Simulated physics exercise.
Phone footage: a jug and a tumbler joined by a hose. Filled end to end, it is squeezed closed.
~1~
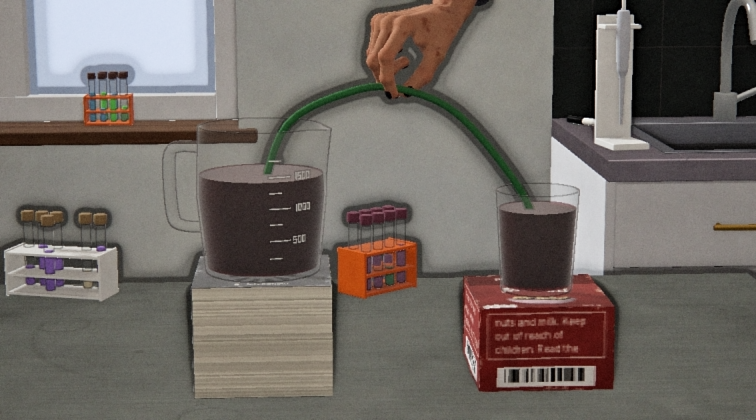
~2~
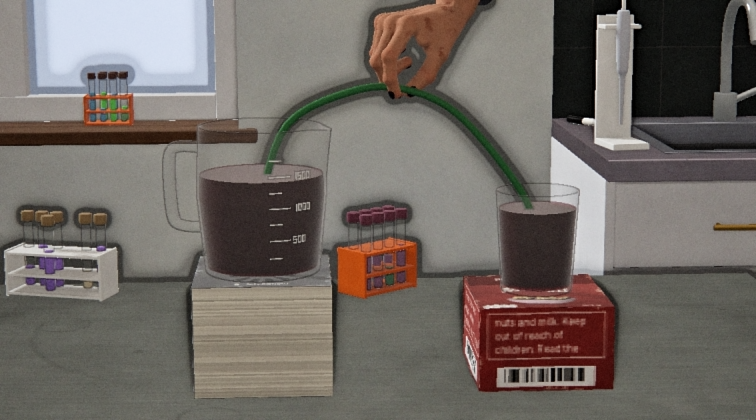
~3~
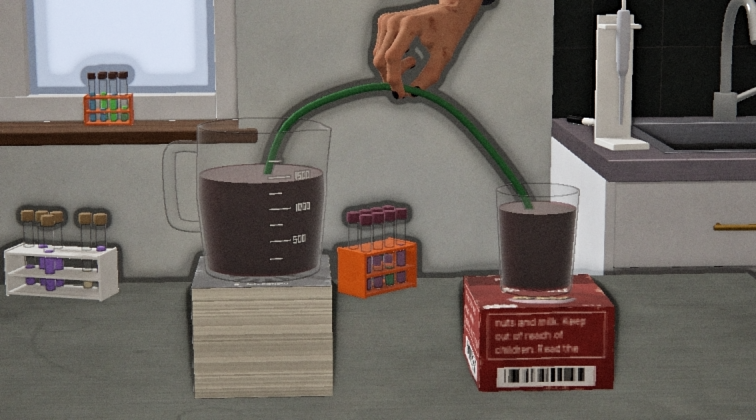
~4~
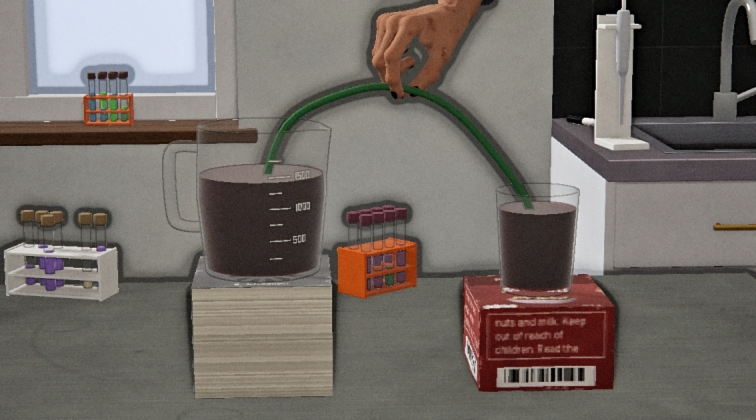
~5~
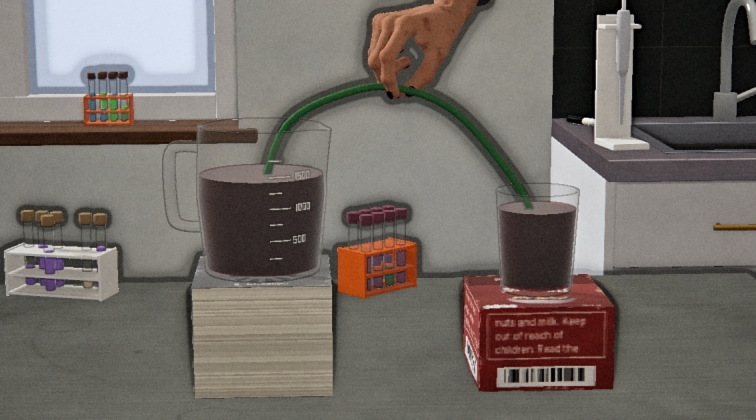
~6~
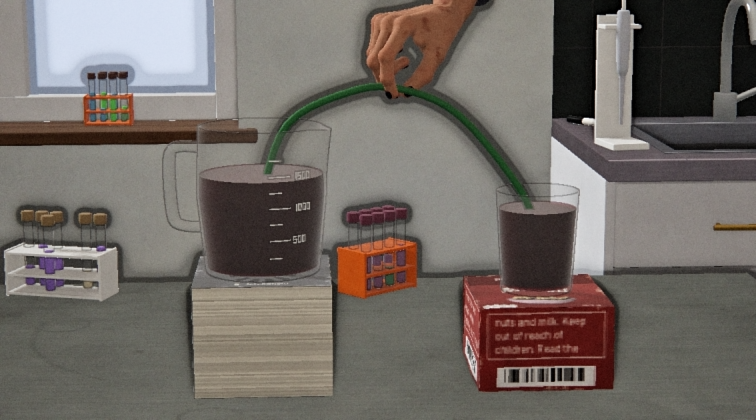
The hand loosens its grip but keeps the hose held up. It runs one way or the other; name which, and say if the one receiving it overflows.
Flow - the right way, taker - overflow.
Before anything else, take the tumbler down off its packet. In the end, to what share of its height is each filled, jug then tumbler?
In the order asked, around 10 and then 100 per cent.
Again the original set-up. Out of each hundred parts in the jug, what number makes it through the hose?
Near 20 in a hundred.
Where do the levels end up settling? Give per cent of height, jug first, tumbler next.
About 50 %, then 100 %.
Soon after, the jug is about two thirds full; the tumbler is nearly full.
Later, the jug is about half full; the tumbler is full to the brim; some has gone over the lower rim.
In the end, the jug is about half full; the tumbler is full to the brim; some has gone over the lower rim; the two surfaces are level.
